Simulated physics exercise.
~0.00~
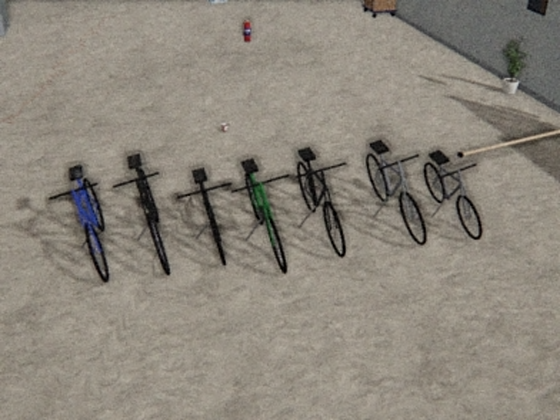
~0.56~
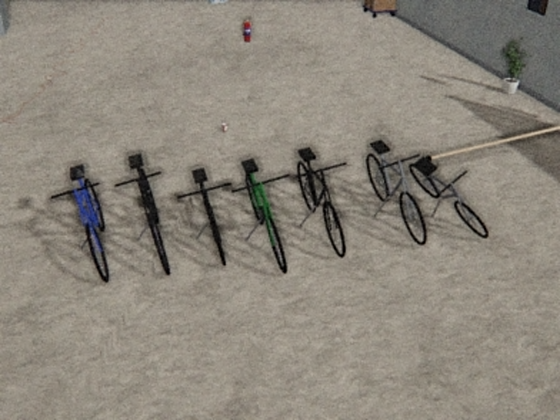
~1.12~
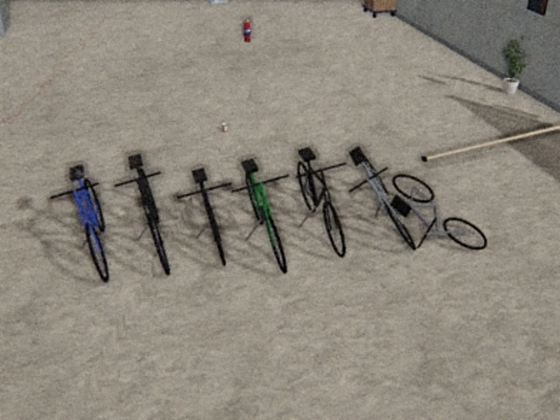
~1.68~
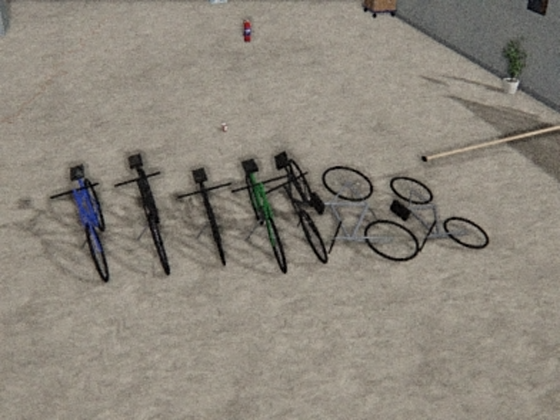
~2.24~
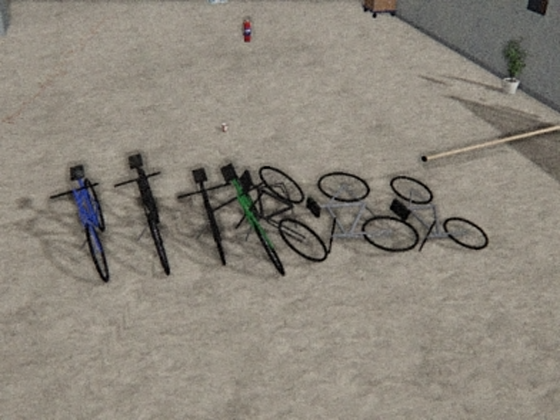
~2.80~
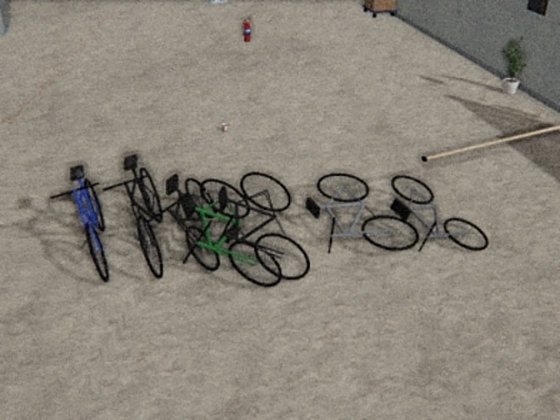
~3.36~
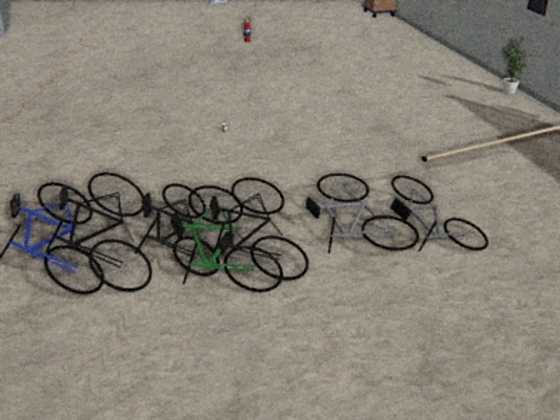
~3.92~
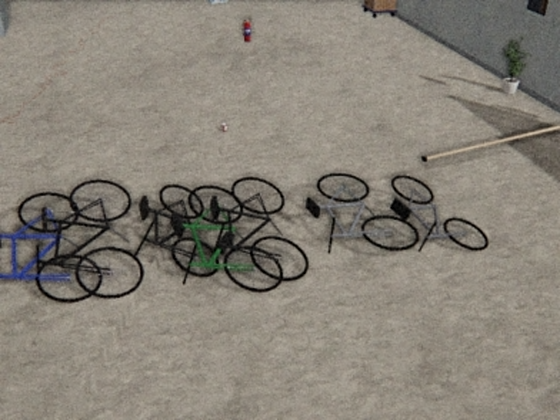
Seven parked bicycles toppling one after another from right to left after a pole nudges the first, all ending flat.
